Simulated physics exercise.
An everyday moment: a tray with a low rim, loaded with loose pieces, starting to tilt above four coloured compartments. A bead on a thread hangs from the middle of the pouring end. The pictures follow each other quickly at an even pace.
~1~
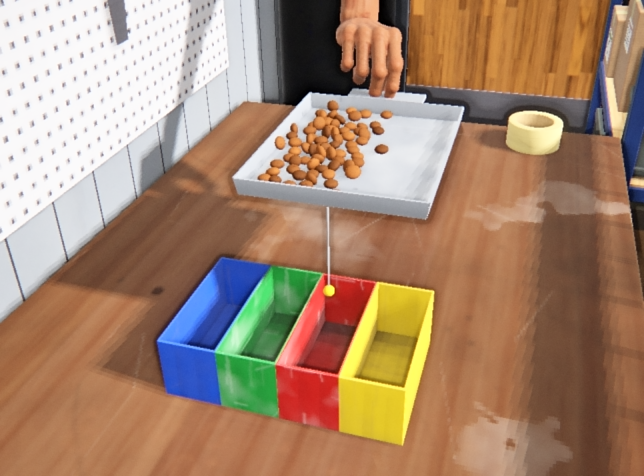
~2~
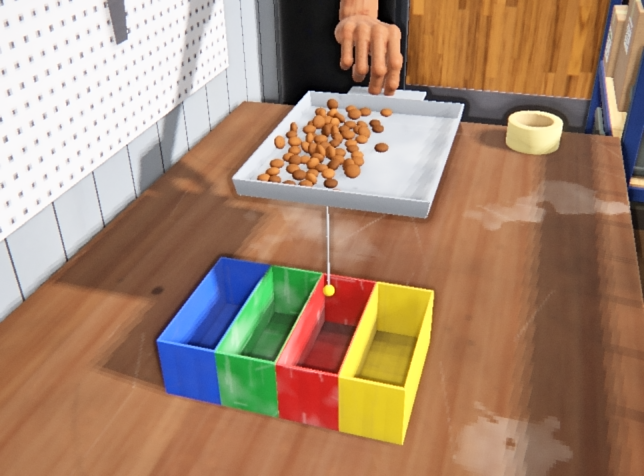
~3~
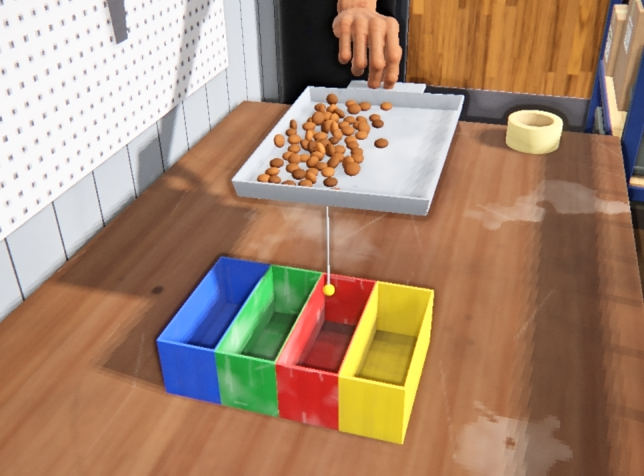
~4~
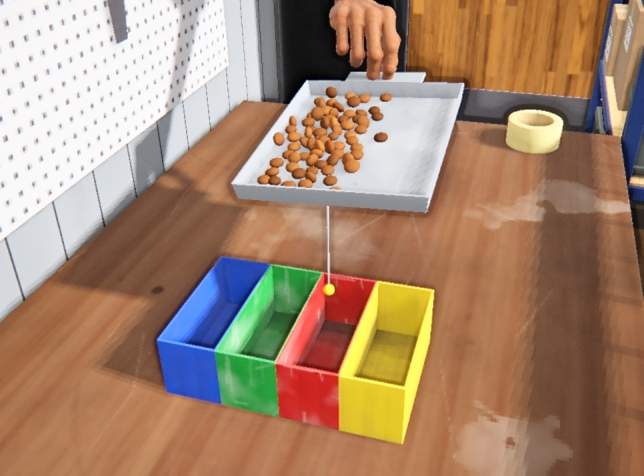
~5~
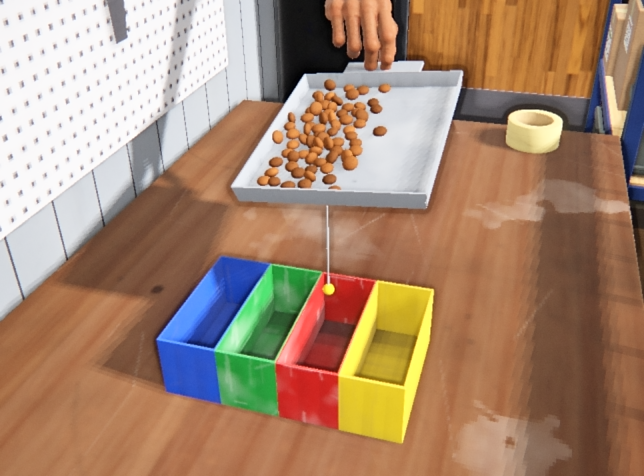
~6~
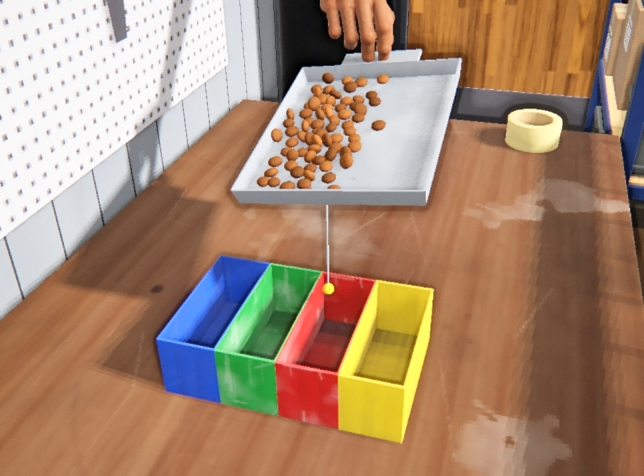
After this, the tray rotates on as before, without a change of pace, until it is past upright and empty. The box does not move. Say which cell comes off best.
Most goes to the blue cell.
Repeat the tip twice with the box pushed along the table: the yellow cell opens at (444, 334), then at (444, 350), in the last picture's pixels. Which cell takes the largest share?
One: The blue cell. Two: The cell in blue.
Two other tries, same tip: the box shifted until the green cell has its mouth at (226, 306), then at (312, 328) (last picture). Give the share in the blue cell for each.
Near 0 % and 60 %.
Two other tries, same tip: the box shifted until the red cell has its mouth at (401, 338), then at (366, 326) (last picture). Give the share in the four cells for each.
Near 20 % and 80 %.
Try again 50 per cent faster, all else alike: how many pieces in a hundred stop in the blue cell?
Close to 50 per cent.
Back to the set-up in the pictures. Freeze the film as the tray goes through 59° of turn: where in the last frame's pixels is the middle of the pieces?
Near (278, 135).
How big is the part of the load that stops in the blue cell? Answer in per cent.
Close to 70 per cent.
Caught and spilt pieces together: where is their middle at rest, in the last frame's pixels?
Roughly at (239, 337).
Soon after the last picture, tray tipped steeply; all on the tray.
A little later, tray tipped right over; a small part on the tray; about two thirds in the blue cell; about a quarter in the green cell; a stray few falling or outside the box.
Later still, tray tipped past a quarter turn; about two thirds in the blue cell; about a third in the green cell.
At rest, tray tipped past a quarter turn; about two thirds in the blue cell; about a third in the green cell; none in the yellow cell; none in the red cell.
